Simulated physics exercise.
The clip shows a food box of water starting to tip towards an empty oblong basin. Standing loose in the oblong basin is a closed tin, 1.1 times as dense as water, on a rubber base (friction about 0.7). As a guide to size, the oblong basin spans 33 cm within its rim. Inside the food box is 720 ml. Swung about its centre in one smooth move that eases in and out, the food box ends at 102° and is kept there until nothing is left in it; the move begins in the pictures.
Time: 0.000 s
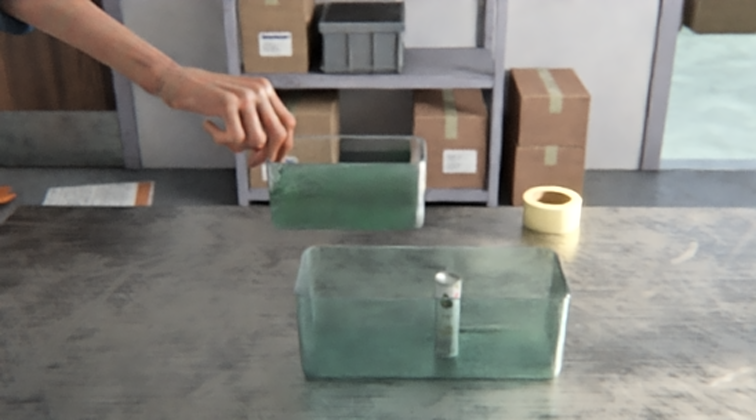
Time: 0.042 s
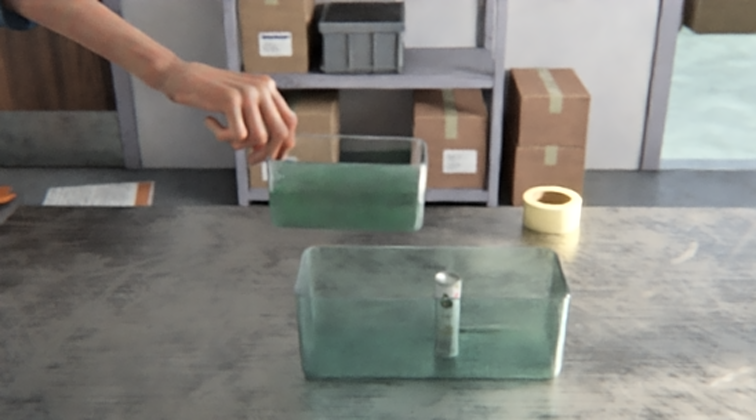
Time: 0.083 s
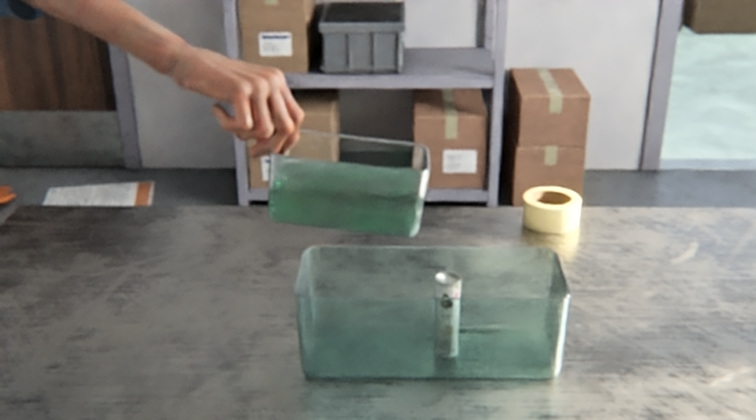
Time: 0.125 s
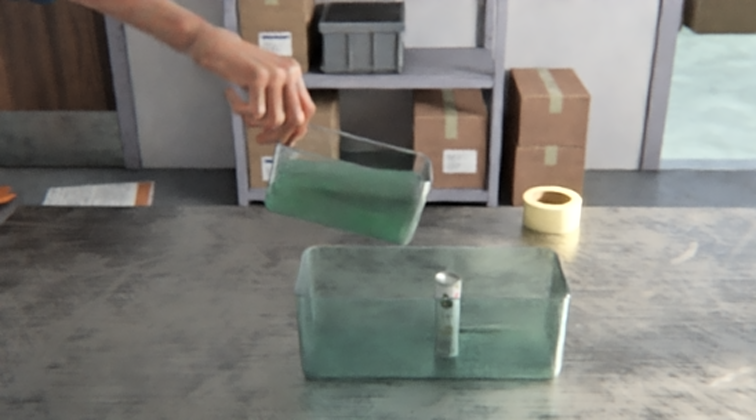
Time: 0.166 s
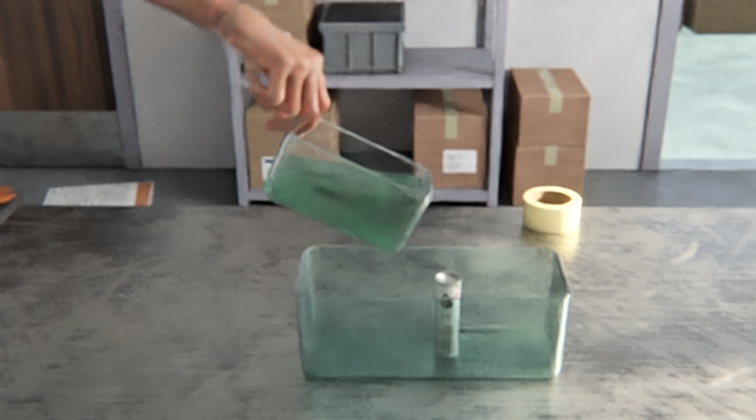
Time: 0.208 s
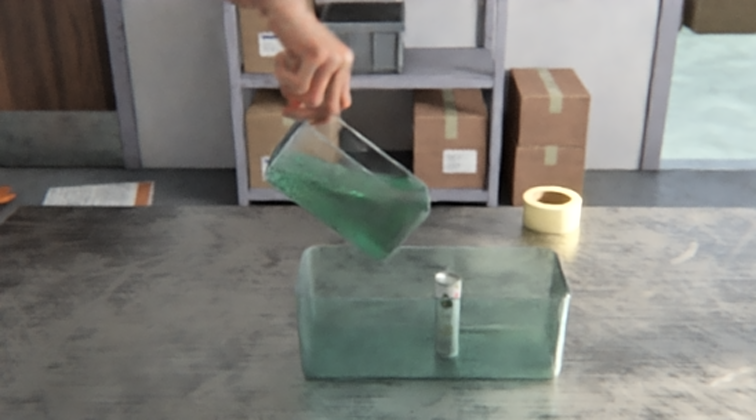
A hand held a clear box of green water above a larger oblong basin with a small tin standing inside, then tilted it gradually to the right until the water slanted towards its lower rim.
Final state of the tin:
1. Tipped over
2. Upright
Upright.
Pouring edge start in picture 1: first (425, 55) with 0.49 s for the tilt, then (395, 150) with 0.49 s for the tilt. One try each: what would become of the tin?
Trial 1 - tin stays standing; trial 2 - tin tips.
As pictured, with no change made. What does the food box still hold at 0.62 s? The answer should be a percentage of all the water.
5 %.
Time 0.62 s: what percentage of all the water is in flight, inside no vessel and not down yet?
Roughly 4 %.
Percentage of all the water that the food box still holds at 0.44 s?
Roughly 18 per cent.
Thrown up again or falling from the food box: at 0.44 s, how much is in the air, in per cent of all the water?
Near 28 in a hundred.
After 0.44 s the tilt is 100° and 19 per cent is still to pour; the tin stands where it began.
After 0.62 s the tilt is 102° and 5 per cent is still to pour; the tin stands 1 cm from where it began.
After 0.79 s the tilt is 102° and 1 per cent is still to pour; the tin stands 1 cm from where it began.
After 0.99 s the tilt is 102° and 0 per cent is still to pour; the tin stands 1 cm from where it began.
In the end the tin stands 1 cm from where it began.
